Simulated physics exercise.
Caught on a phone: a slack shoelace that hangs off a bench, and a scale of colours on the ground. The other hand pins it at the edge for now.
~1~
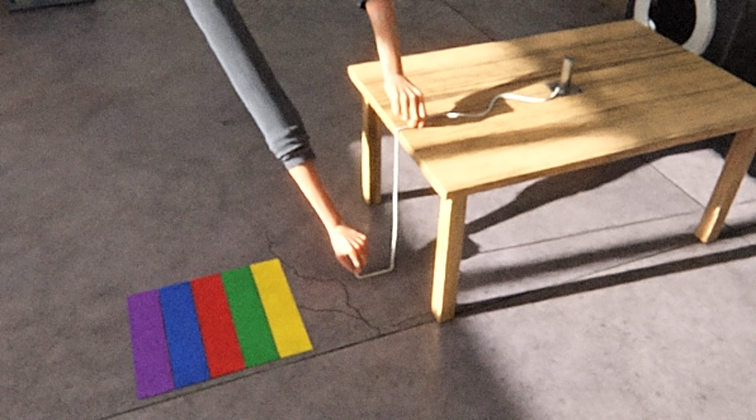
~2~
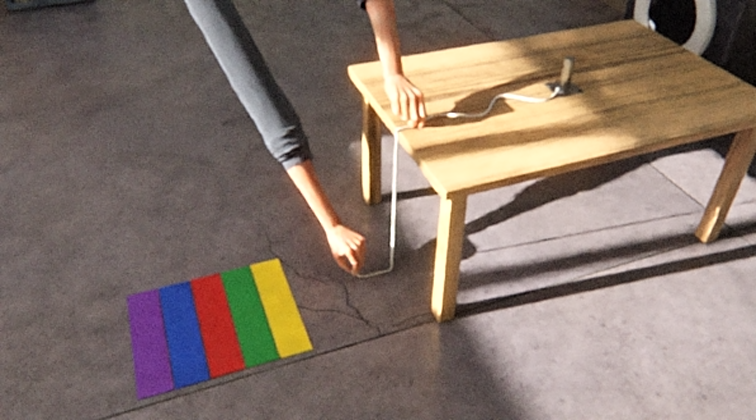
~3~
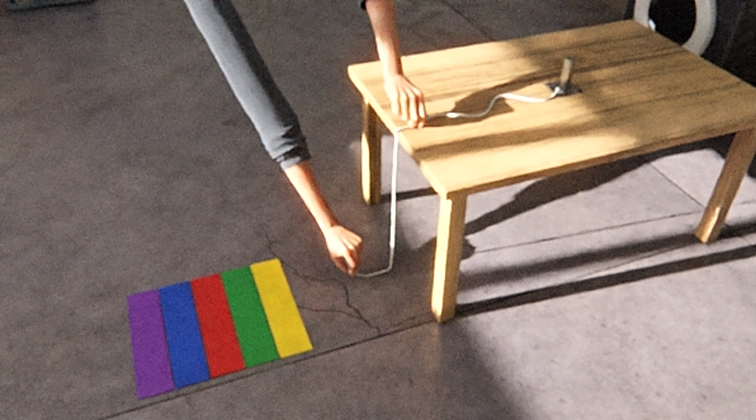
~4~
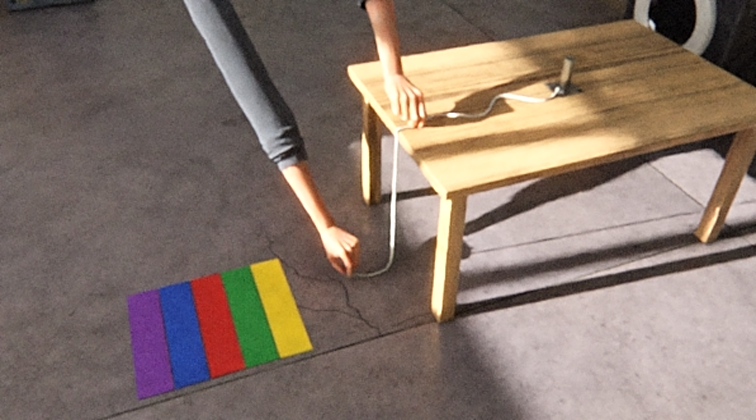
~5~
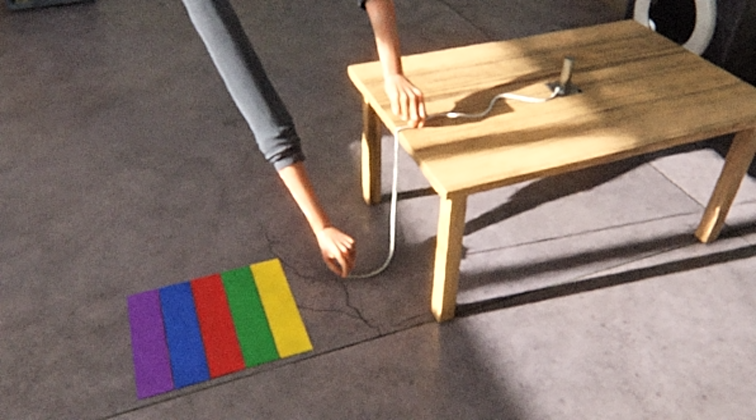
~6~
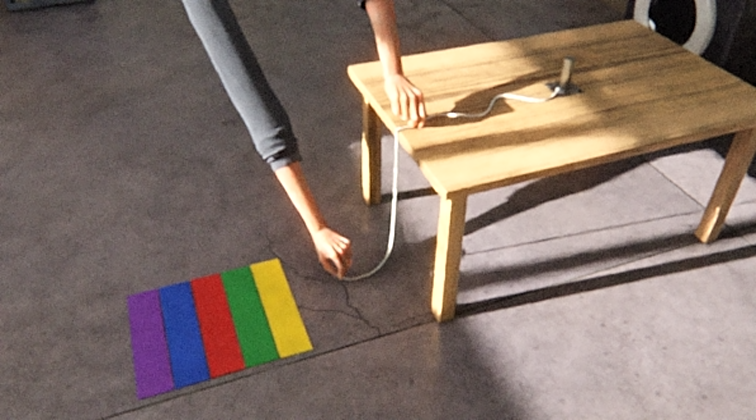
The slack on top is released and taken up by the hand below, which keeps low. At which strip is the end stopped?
The red one.
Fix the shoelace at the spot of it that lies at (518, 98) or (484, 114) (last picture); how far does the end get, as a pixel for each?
In that order: (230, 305) and (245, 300).
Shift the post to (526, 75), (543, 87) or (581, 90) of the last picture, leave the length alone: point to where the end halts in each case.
In that order: (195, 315), (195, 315) and (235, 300).
A little later, end near (280, 290); over yellow.
Next, end near (240, 301); over green.
When it is tight, end near (215, 307); over red. It halts on the red strip.
